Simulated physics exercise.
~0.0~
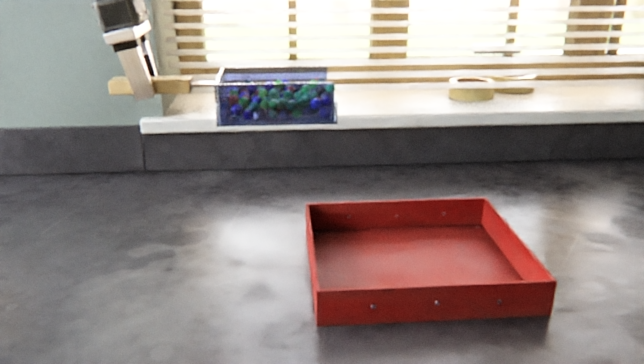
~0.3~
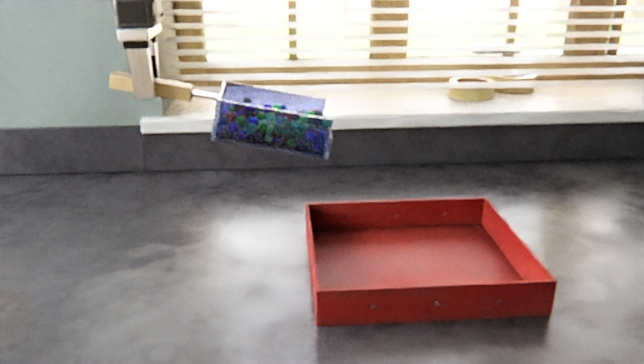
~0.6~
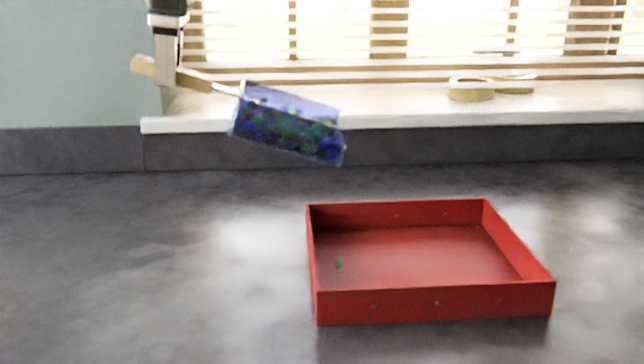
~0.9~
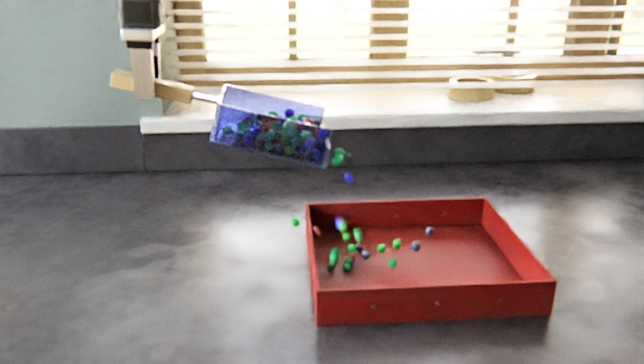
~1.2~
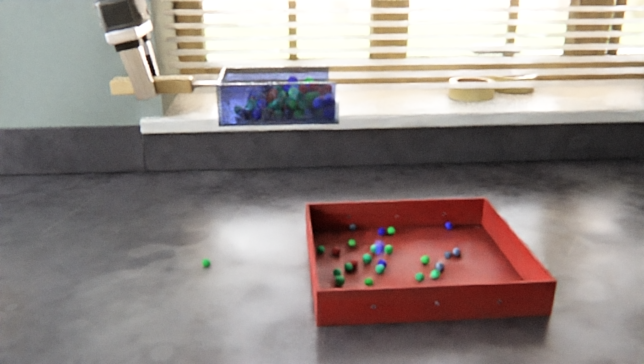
The clip opens with a mechanical arm at the left holding a see-through bluish box of small, round, colourful pieces above a dark table, with a shallow red tray below to the right. The arm moves the box a little to the right and tips it forward, lowering its right end. A few pieces spill over that end, and more green and blue ones drop into the tray as the box shifts back left. The box then returns to level near its starting place, still holding most of its load. Scattered pieces rest in the tray, while one green piece lies on the table to its left.
